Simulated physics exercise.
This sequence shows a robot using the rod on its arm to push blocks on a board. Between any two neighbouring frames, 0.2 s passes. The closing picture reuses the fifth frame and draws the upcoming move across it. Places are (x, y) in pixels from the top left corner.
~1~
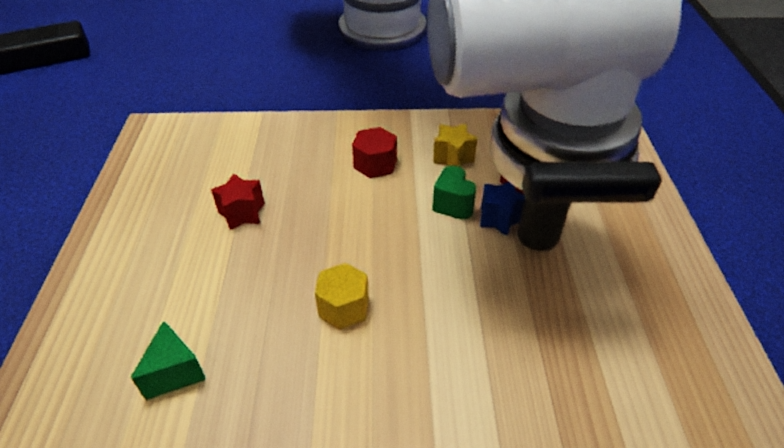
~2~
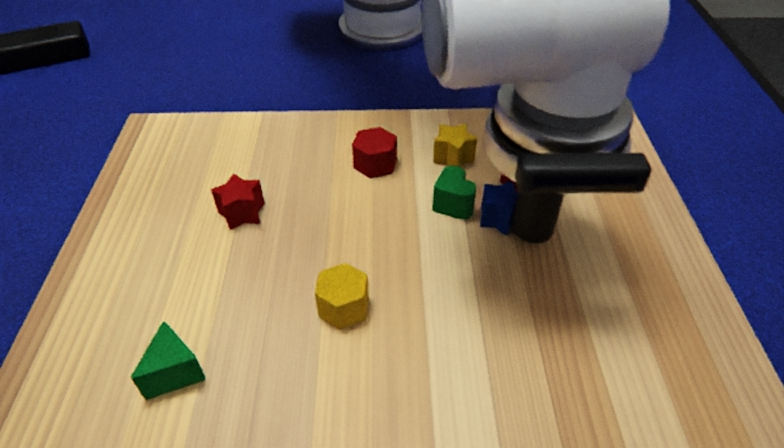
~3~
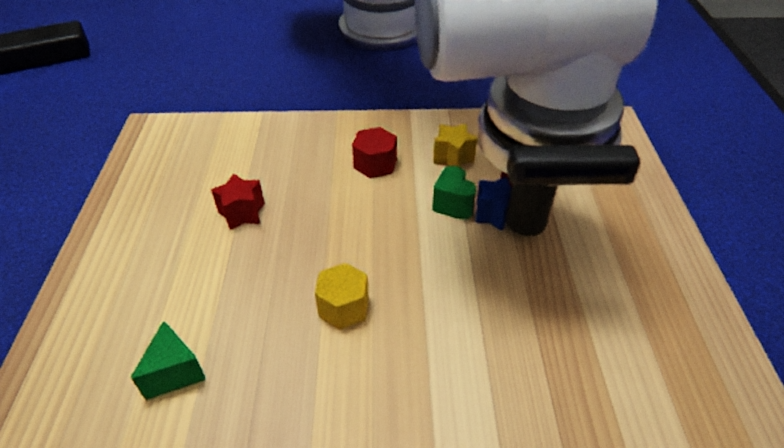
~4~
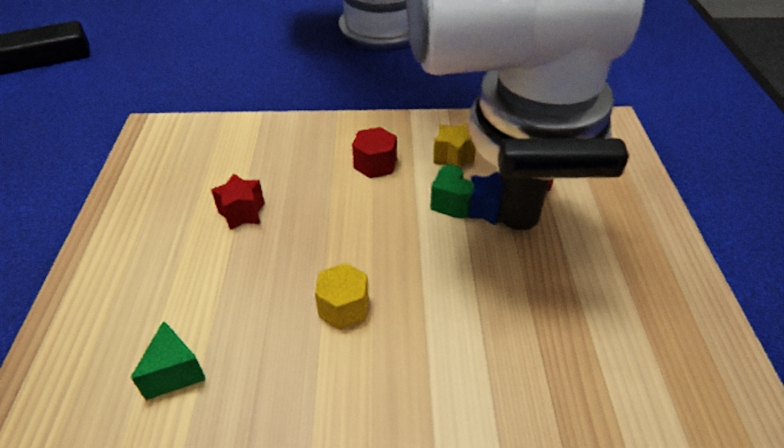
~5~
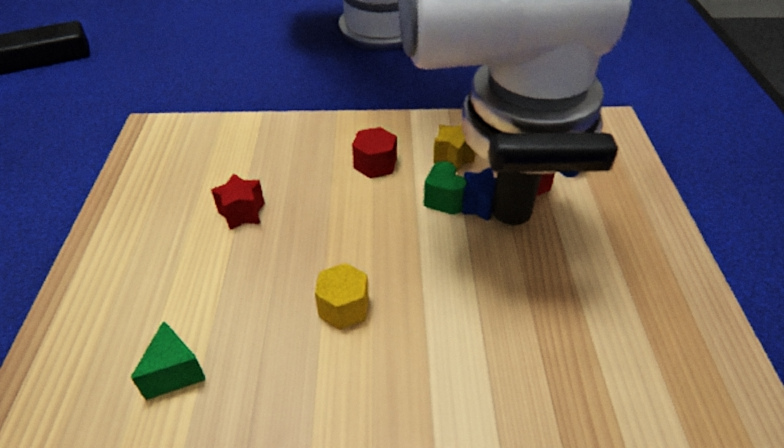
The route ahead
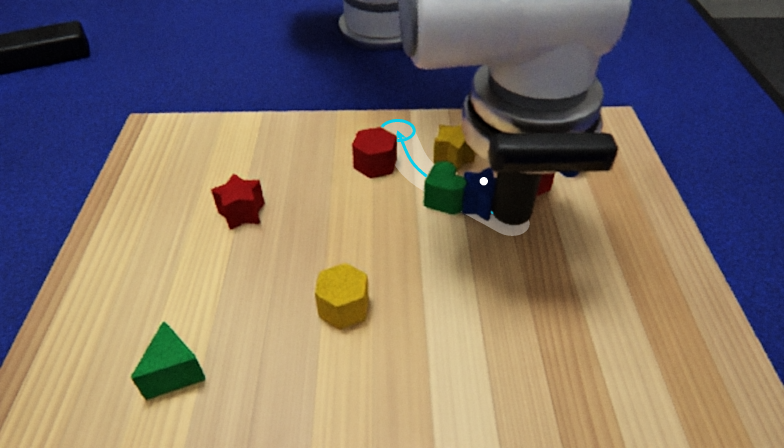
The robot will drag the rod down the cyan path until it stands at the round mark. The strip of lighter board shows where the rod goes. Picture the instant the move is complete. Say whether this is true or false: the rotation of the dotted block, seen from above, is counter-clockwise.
This is true.
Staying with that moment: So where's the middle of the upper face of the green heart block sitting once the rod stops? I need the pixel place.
It should be at about (350, 149).
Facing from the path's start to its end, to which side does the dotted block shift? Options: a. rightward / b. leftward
b
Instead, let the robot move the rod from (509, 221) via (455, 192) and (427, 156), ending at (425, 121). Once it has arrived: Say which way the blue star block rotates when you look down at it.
Turns anticlockwise.
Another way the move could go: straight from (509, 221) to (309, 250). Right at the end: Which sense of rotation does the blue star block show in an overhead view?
From above, it turns clockwise.
The drawn path runs from (509, 221) through (457, 193) and (414, 164) to (398, 130); the dot is on the blue star block.
On the path given first. One third of the way, rod (457, 184); red hexagonal block (366, 136); green heart block (394, 154); blue star block (427, 157), turned 15° anticlockwise.
Two thirds of the way, rod (414, 155); red hexagonal block (338, 124), turned 60° clockwise; green heart block (351, 149), turned 15° anticlockwise; blue star block (381, 142), turned 45° anticlockwise.
At the end, rod (398, 122); red hexagonal block (338, 124), turned 60° clockwise; green heart block (350, 149), turned 15° anticlockwise; yellow star block not moved; blue star block (377, 138), turned 70° anticlockwise.
